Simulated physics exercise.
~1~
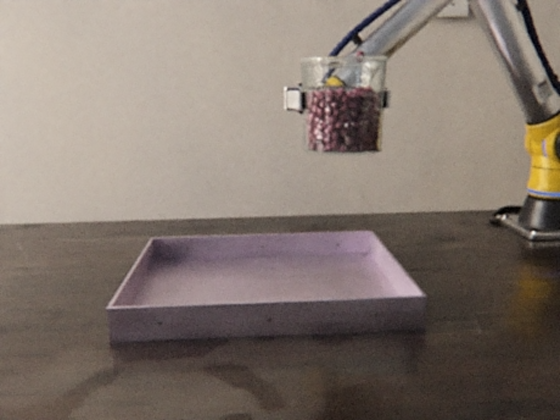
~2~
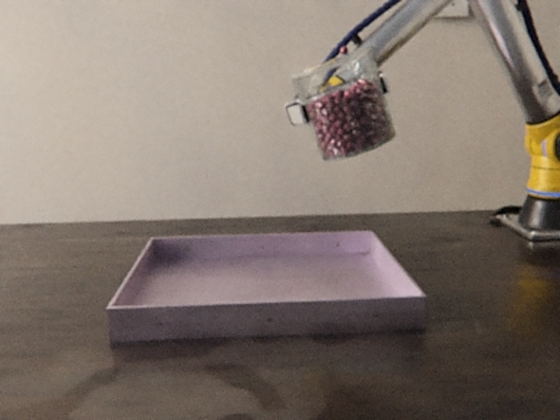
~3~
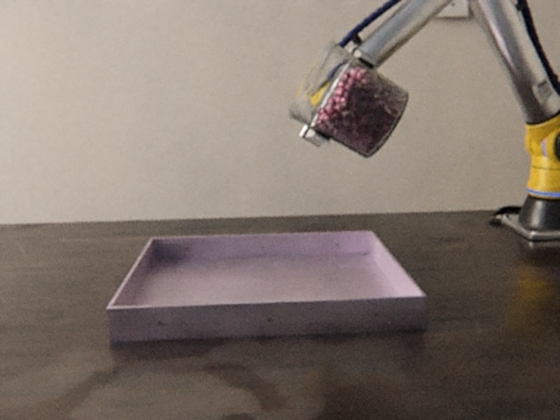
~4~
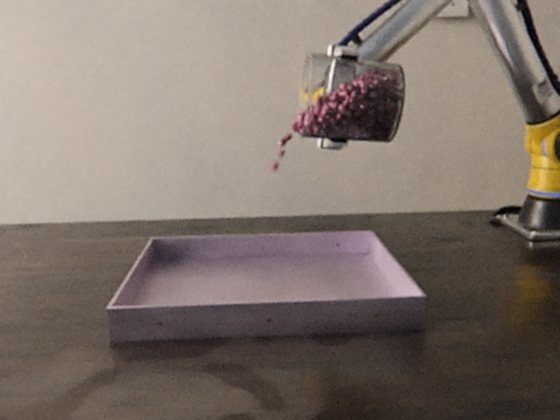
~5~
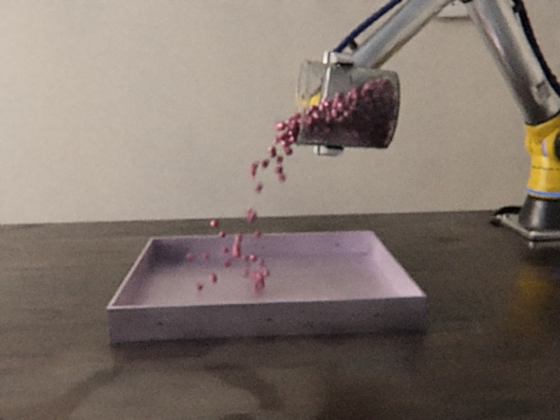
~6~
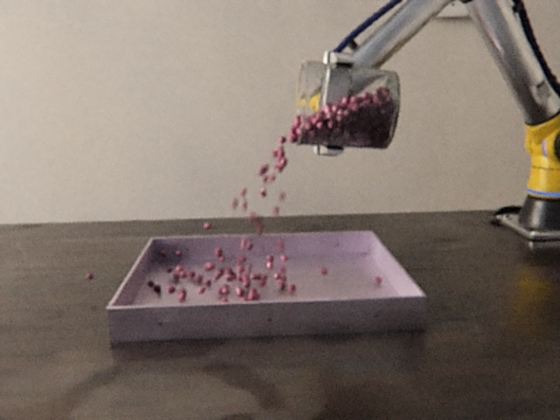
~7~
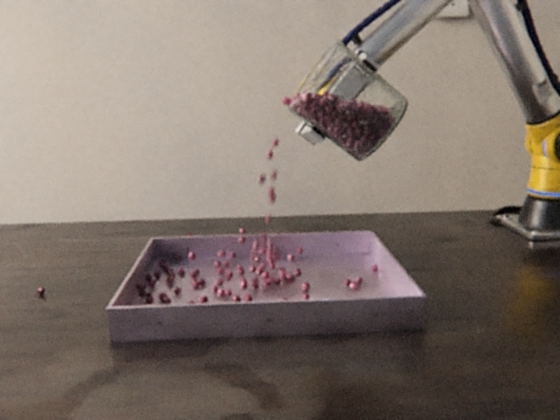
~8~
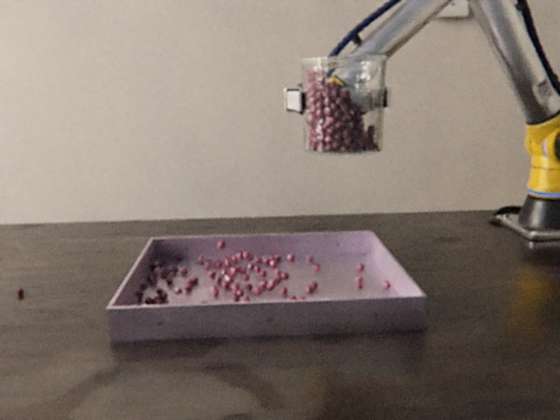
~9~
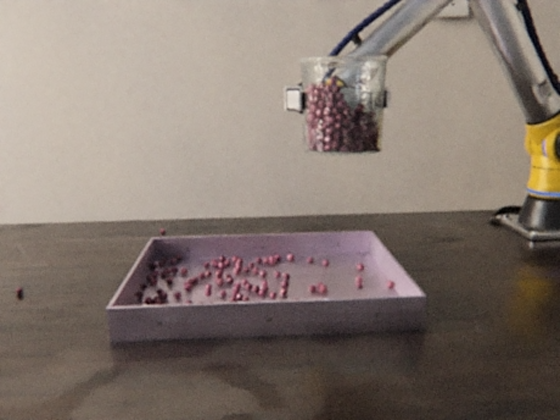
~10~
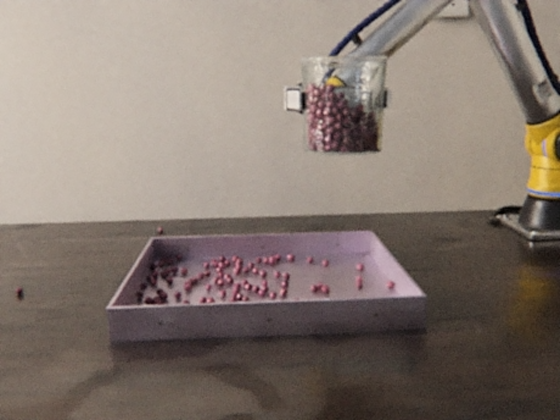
On a dark table against a plain wall, a robot arm tipped a clear beaker of dark pink beads to the left, spilling some into a pale purple tray, then turned it upright, still mostly full, with a stray bead lying left of the tray.
